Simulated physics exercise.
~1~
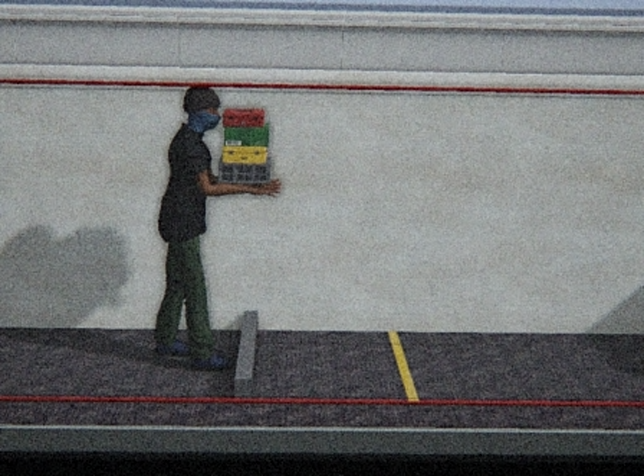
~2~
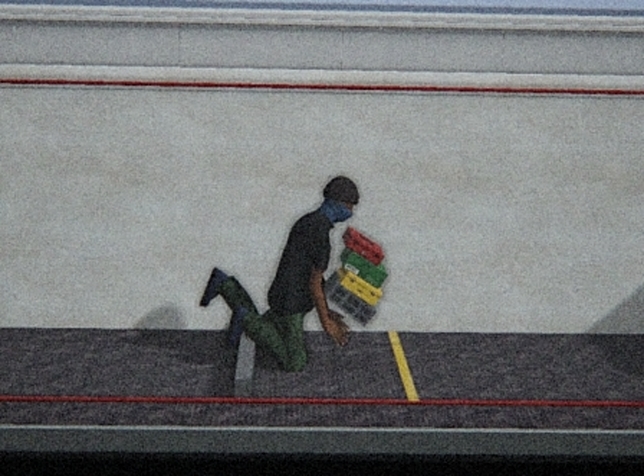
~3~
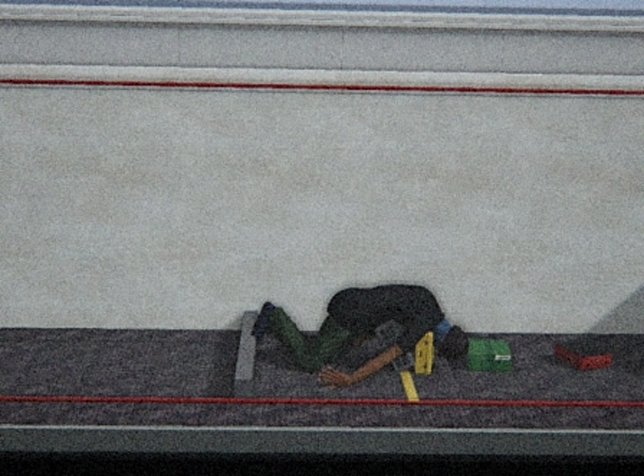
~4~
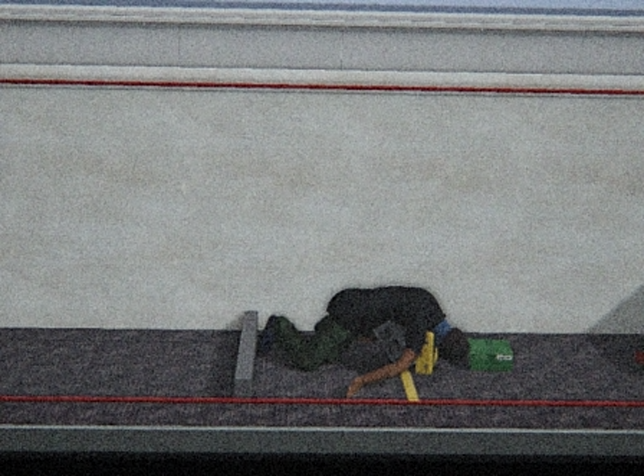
The footage shows a masked person holding a stack of boxes beside a low rail, then pitching forward over it to the right onto the floor. The boxes spill and the person lies crumpled, with yellow and green boxes near the head and the red one sliding farther right.
